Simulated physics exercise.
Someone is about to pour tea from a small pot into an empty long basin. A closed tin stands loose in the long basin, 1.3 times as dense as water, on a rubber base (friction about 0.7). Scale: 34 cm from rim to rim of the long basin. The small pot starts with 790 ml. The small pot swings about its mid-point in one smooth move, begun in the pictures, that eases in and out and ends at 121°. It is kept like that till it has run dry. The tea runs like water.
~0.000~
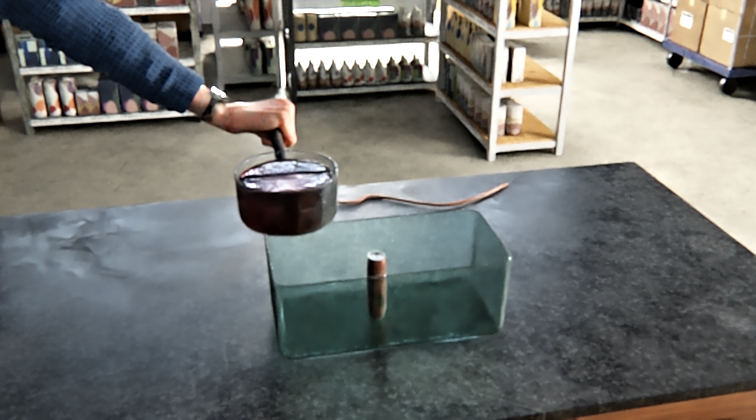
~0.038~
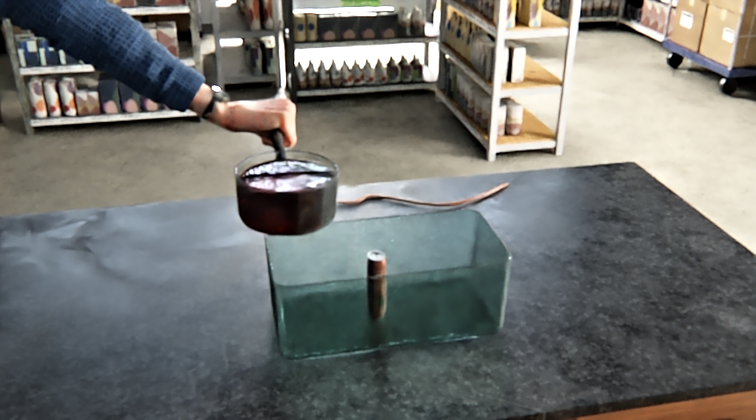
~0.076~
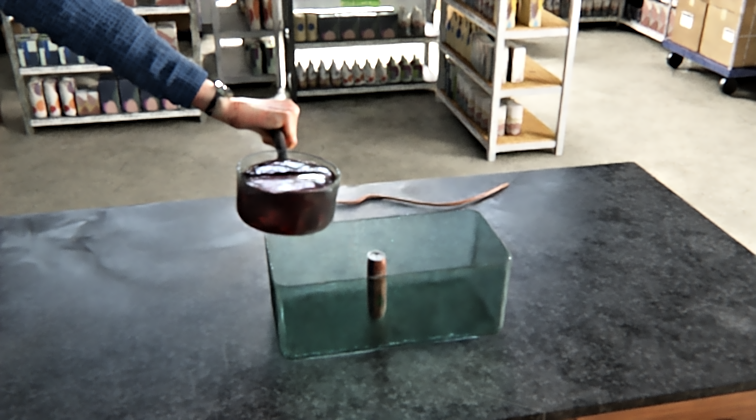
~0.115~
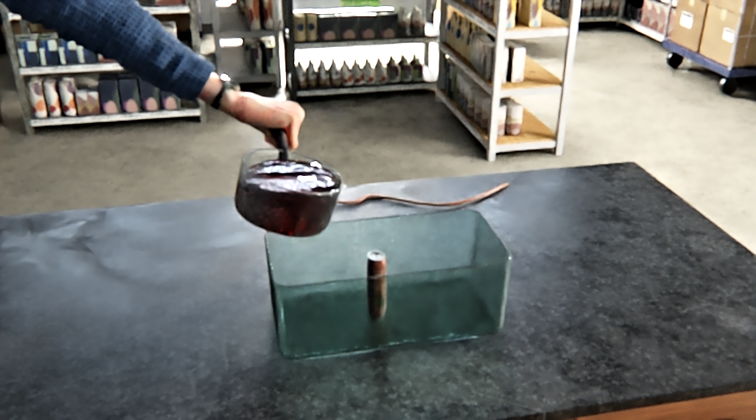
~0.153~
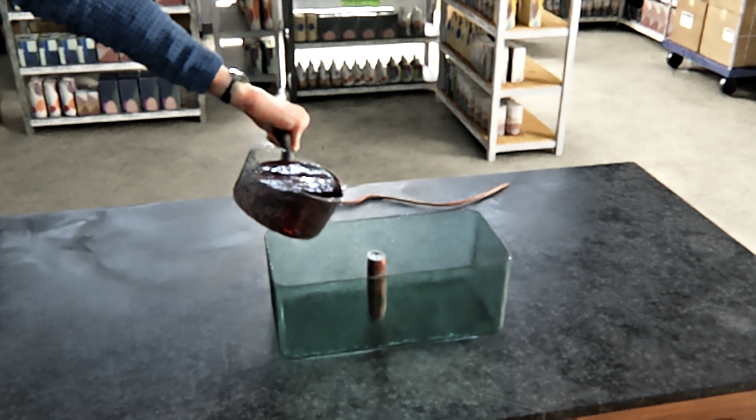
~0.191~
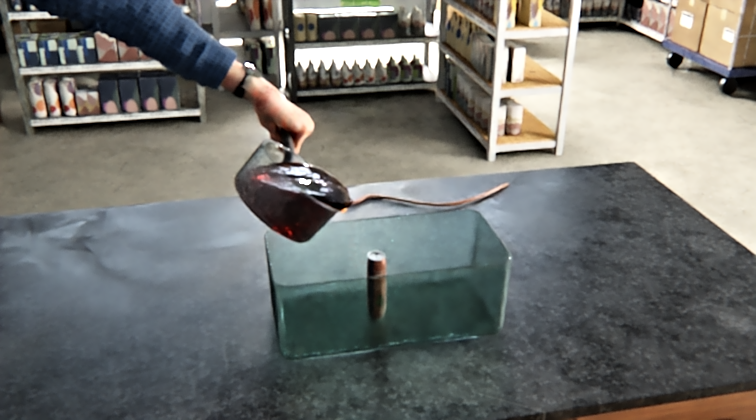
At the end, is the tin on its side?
It topples.
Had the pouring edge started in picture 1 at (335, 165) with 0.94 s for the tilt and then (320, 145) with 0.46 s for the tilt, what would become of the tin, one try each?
First it keeps standing; then it goes over.
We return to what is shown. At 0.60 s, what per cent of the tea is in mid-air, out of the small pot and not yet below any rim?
Near 2 in a hundred.
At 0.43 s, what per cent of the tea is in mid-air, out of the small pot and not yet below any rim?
Near 16 in a hundred.
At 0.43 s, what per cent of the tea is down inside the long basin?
Near 74 in a hundred.
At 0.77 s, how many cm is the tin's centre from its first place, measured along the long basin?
About 8 cm.
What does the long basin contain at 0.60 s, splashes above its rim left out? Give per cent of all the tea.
About 96 per cent.
After 0.43 s the tilt is 118° and 9 per cent is still to pour; the tin stands where it began.
After 0.60 s the tilt is 121° and 1 per cent is still to pour; the tin leans 16°.
After 0.77 s the tilt is 121° and 0 per cent is still to pour; the tin lies on its side.
After 0.97 s the tilt is 121° and 0 per cent is still to pour; the tin lies on its side.
In the end the tin lies on its side.
